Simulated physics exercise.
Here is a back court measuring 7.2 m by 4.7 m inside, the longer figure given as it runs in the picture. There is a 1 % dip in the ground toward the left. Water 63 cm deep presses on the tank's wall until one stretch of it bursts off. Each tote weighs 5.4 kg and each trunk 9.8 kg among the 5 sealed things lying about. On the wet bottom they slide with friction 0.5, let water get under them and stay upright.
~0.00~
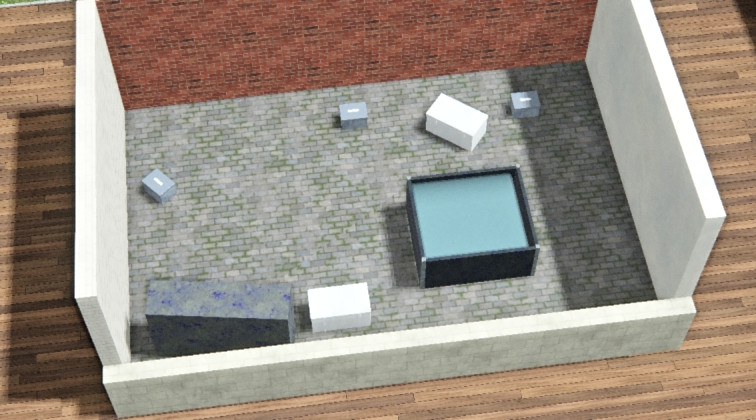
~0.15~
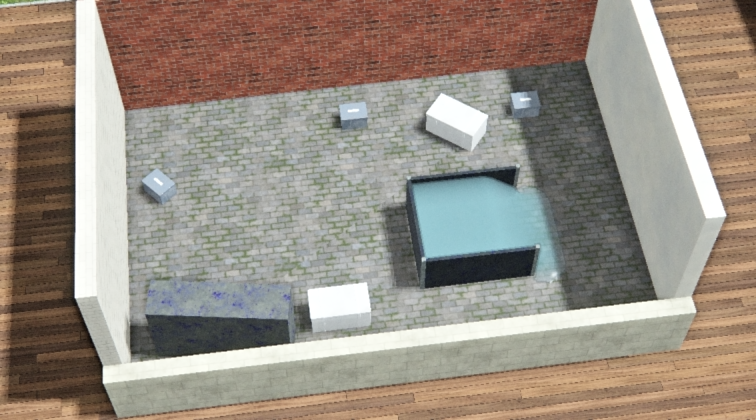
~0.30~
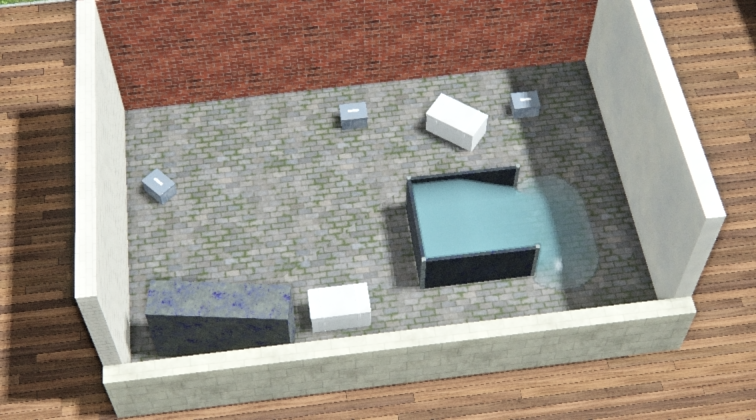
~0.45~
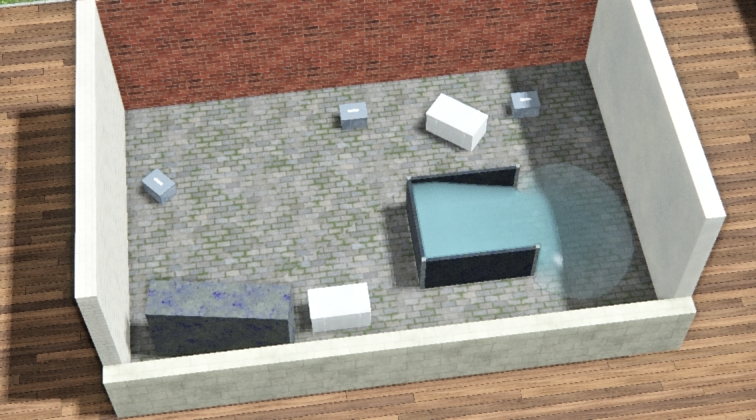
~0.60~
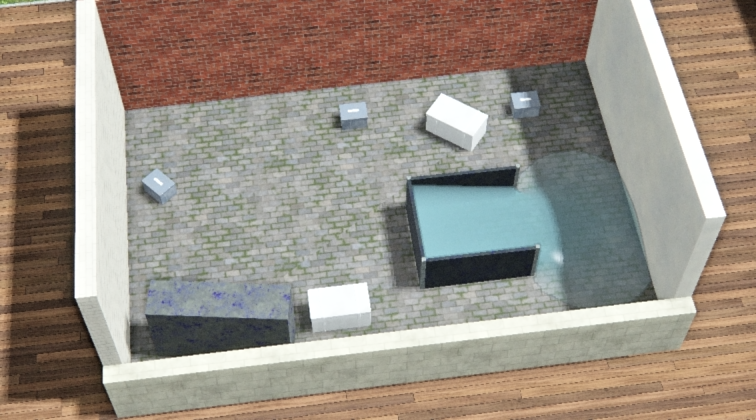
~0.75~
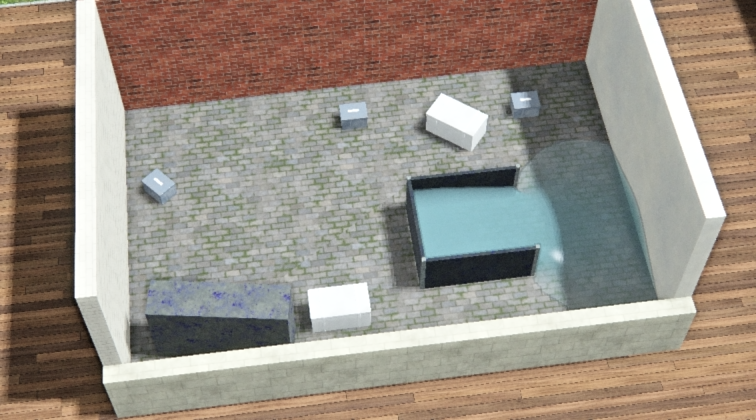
A paved back court with a brick rear wall and pale side walls, surrounded by wooden planking, is seen from high above. Two white boxes, three small grey boxes and a dark, blue-flecked block sit around a dark-sided tank of blue-green water. The tank's right side opens and water spreads rightward across the paving to the right wall, while the boxes, block and camera stay still.
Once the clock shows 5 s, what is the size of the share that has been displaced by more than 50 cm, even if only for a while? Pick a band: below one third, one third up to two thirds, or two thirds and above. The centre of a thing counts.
The share is two thirds and above.
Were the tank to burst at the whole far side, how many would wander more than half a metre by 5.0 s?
The answer would then be 4.
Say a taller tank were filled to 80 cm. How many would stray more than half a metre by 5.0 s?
That would give 4.
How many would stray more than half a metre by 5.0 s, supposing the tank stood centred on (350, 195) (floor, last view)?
Result: 2.
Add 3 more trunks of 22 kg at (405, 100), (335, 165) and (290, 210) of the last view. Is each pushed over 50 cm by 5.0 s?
In order: Beyond it, within it, within it.
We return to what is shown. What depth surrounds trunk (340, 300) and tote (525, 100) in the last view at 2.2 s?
Some 0 cm at the first, some 3 cm at the second.
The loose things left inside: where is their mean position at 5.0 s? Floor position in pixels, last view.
I'd put it around (300, 178).
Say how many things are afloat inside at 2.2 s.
I'd say 0 of them.
After 1.1 s 0 of 5 are over 50 cm from their spots; 0 afloat.
After 2.2 s 0 of 5 are over 50 cm from their spots; 0 afloat.
After 3.5 s 1 of 5 are over 50 cm from their spots; 1 afloat.
After 5.0 s 4 of 5 are over 50 cm from their spots, and 4 have been at some point; 0 afloat.
